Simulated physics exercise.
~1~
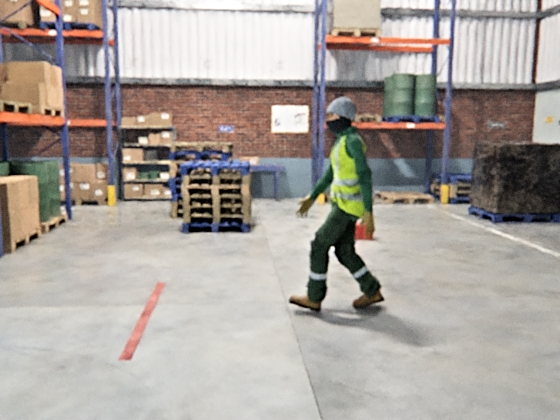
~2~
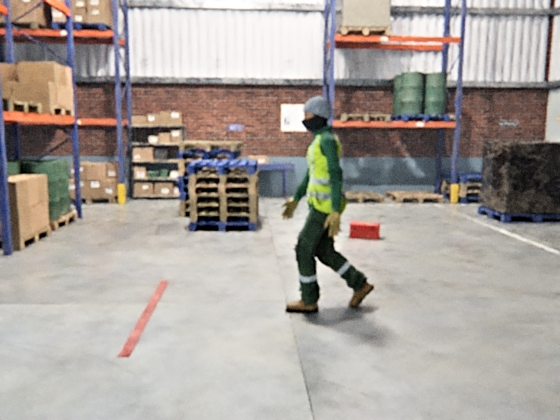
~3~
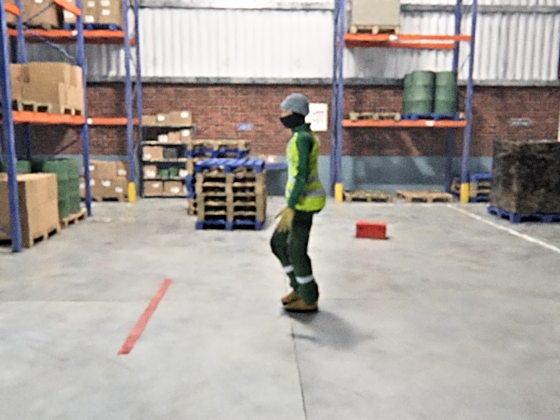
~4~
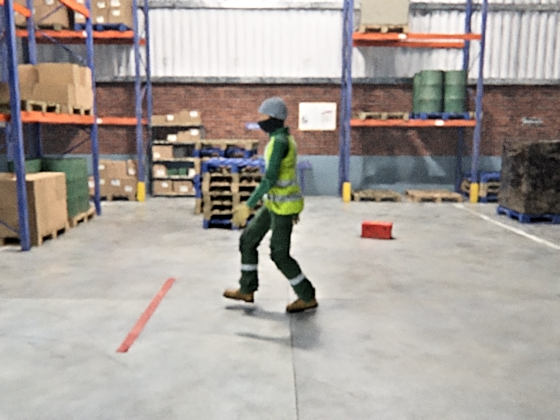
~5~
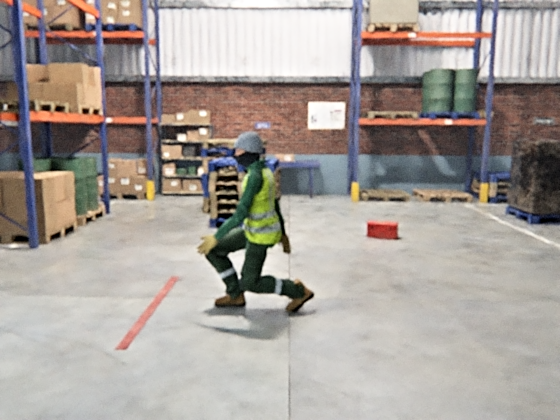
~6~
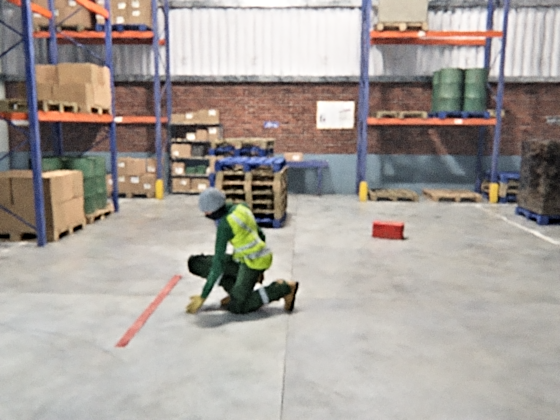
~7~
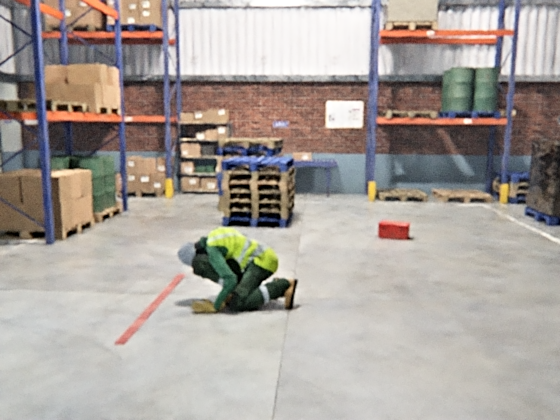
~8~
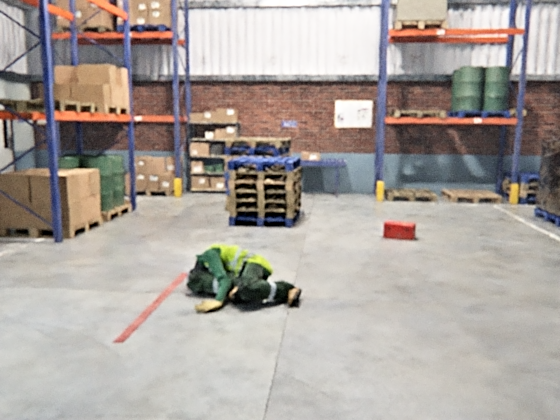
In a warehouse with pallet racks and a red box on the floor, a person in green workwear and a yellow vest walks left towards a red strip, sinks to the knees, folds forward onto both hands and ends curled on the floor, head just short of the strip.
